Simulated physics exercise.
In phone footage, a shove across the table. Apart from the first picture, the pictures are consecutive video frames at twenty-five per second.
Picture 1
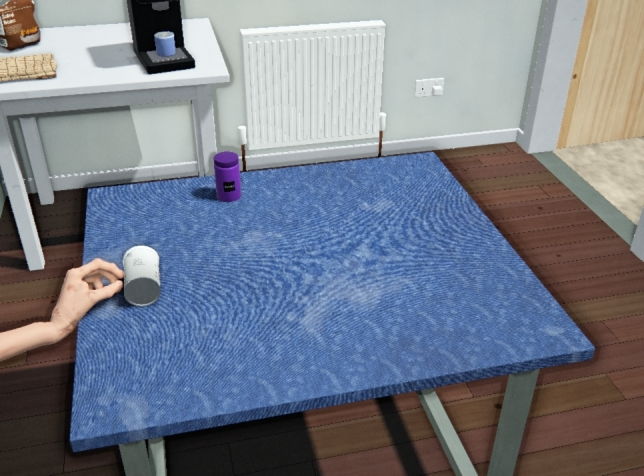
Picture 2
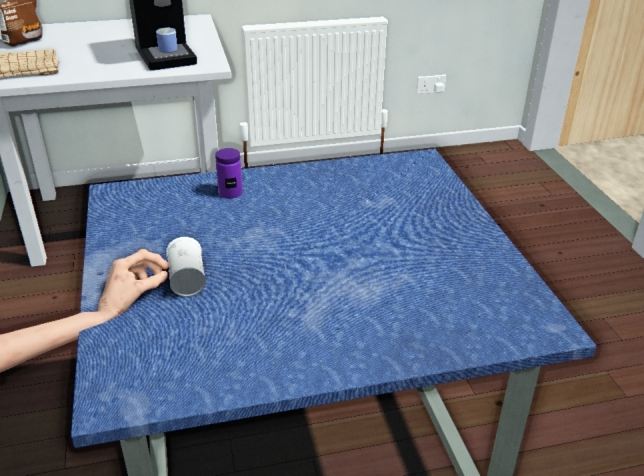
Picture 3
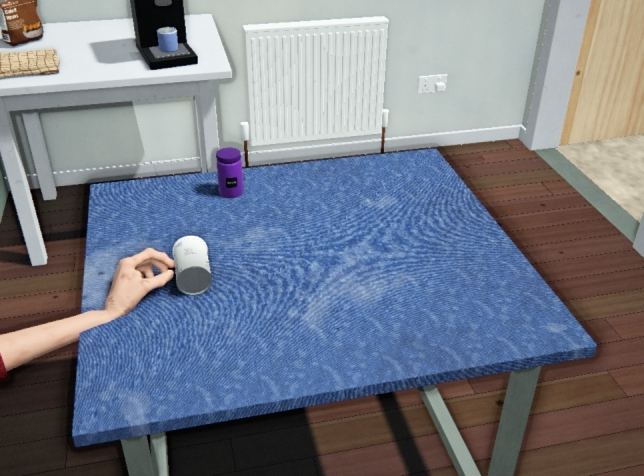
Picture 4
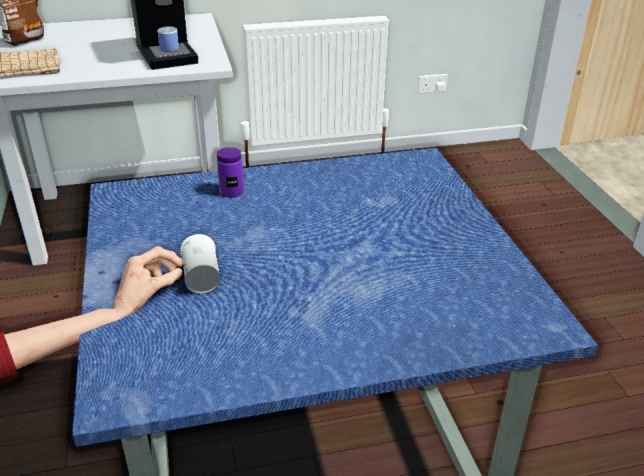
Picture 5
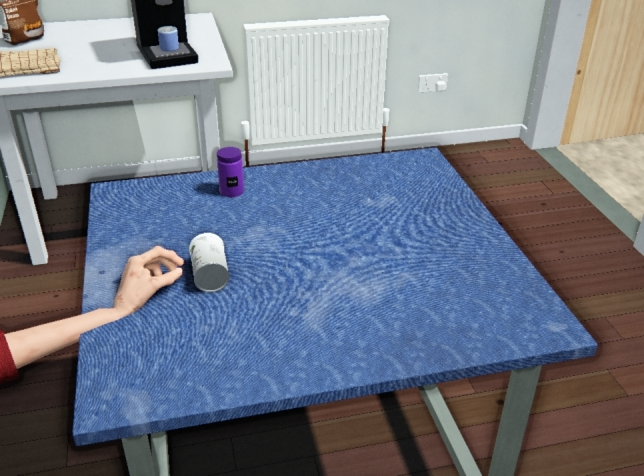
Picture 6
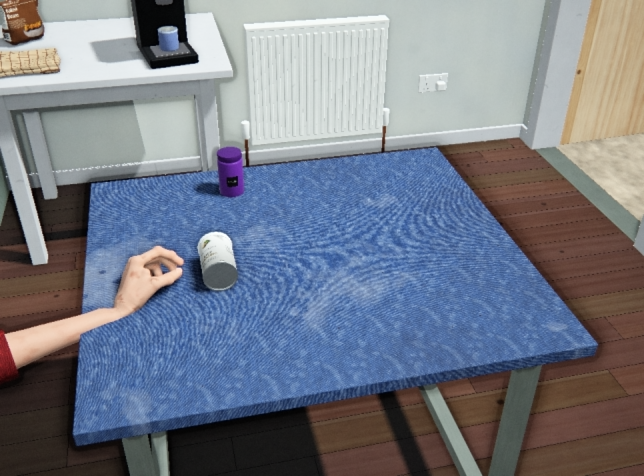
On a blue tabletop with a purple container near the back, a hand pushed a white tin to the right, then let go, and the tin moved a little farther from the fingers.
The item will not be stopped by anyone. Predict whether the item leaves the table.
Well, in the end it doesn't leave the table.
Then, 0.20 s later than the last frame, white tin moved about its own width near (256, 256).
Then, 0.50 s later than the last frame, white tin moved well along near (302, 251).
Then, 1.00 s later than the last frame, white tin moved well along near (352, 244).
When it is over, moved from the start, white tin. End places, in pixels of the last picture, white tin near (370, 242).
